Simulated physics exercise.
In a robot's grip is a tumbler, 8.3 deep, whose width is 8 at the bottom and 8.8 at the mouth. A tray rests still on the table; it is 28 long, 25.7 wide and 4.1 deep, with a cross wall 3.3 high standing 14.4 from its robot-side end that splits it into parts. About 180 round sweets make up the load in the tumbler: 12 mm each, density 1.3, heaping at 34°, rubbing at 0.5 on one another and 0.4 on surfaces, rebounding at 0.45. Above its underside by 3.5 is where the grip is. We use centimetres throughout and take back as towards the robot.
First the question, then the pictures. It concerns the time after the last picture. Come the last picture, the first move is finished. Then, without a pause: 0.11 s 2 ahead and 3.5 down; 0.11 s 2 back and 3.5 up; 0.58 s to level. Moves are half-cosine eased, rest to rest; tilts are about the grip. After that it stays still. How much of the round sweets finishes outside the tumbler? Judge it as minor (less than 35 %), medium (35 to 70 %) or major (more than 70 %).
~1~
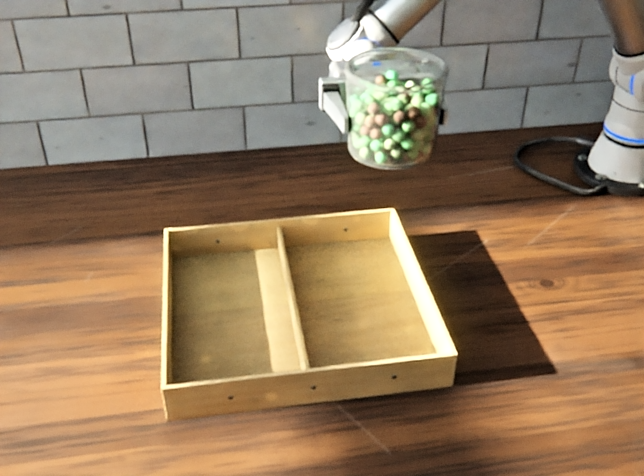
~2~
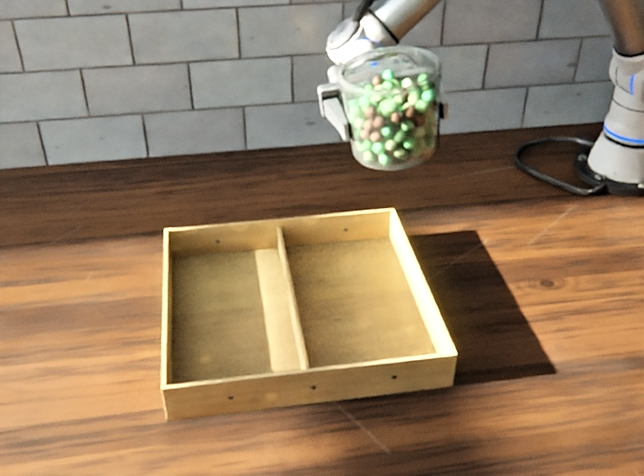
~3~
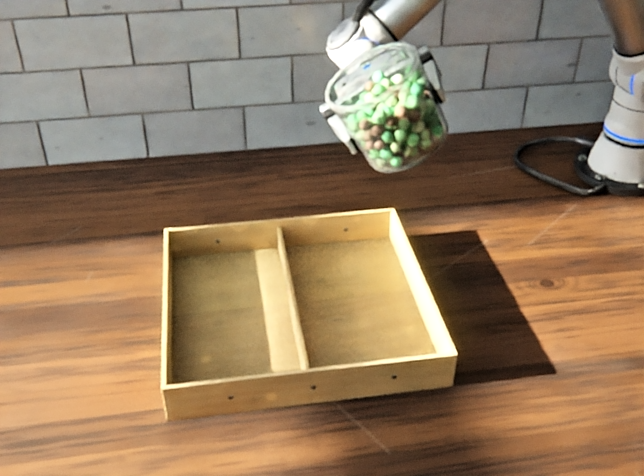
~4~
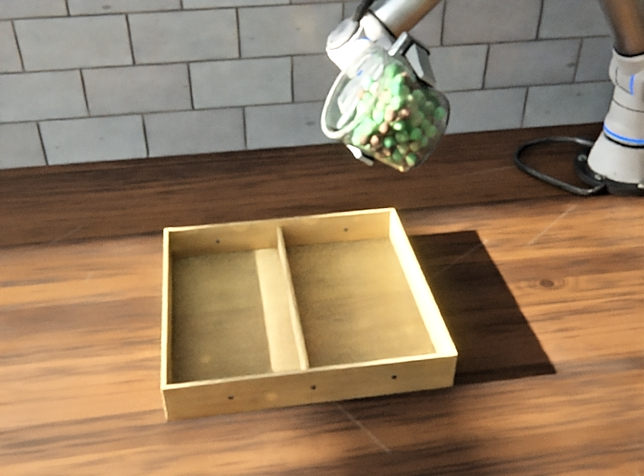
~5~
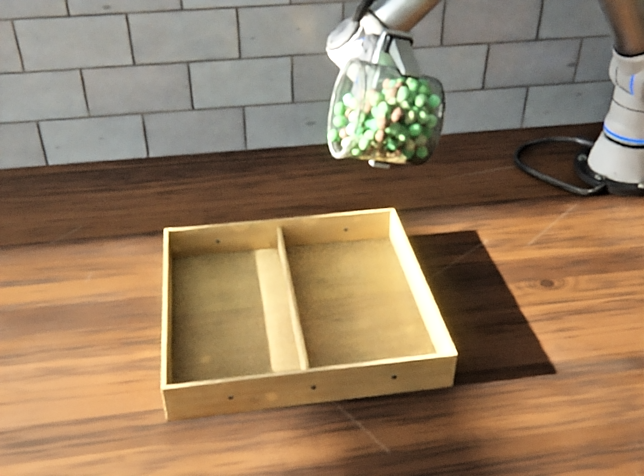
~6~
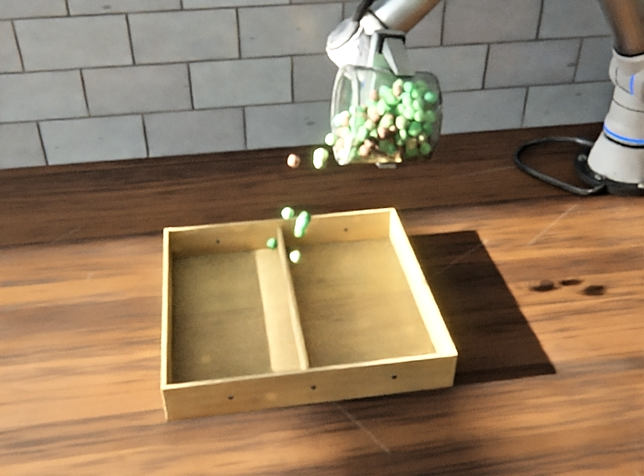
Minor, less than 35 %.
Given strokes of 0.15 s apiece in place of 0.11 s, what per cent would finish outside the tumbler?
Estimate: Near 15 per cent.
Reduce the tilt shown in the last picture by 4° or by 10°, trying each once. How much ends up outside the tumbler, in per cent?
20 and 10 %.
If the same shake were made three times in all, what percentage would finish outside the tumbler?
40 per cent.
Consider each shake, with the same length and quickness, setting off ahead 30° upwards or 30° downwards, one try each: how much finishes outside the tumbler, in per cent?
About 80 and 45 per cent.
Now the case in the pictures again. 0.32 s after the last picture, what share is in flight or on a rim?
It amounts to roughly 11 in a hundred.
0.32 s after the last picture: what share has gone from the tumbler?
20 %.
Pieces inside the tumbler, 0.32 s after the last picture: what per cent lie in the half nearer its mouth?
I'd guess about 40 percent of it.
Then, 0.32 s after the last picture, tilted 77° forward, highest piece 26 above the table; 143 in the tumbler, 16 in the far-side part, 3 in the robot-side part, 20 in flight or on a rim.
Then, 0.64 s after the last picture, tilted 15° forward, highest piece 28 above the table; 137 in the tumbler, 33 in the far-side part, 12 in the robot-side part.
Then, 1.00 s after the last picture, level, highest piece 28 above the table; 137 in the tumbler, 33 in the far-side part, 12 in the robot-side part.
Then, 2.05 s after the last picture, level, highest piece 28 above the table; 137 in the tumbler, 33 in the far-side part, 12 in the robot-side part.
Final count, 137 in the tumbler, 33 in the far-side part, 12 in the robot-side part. That is 25 % outside the tumbler.
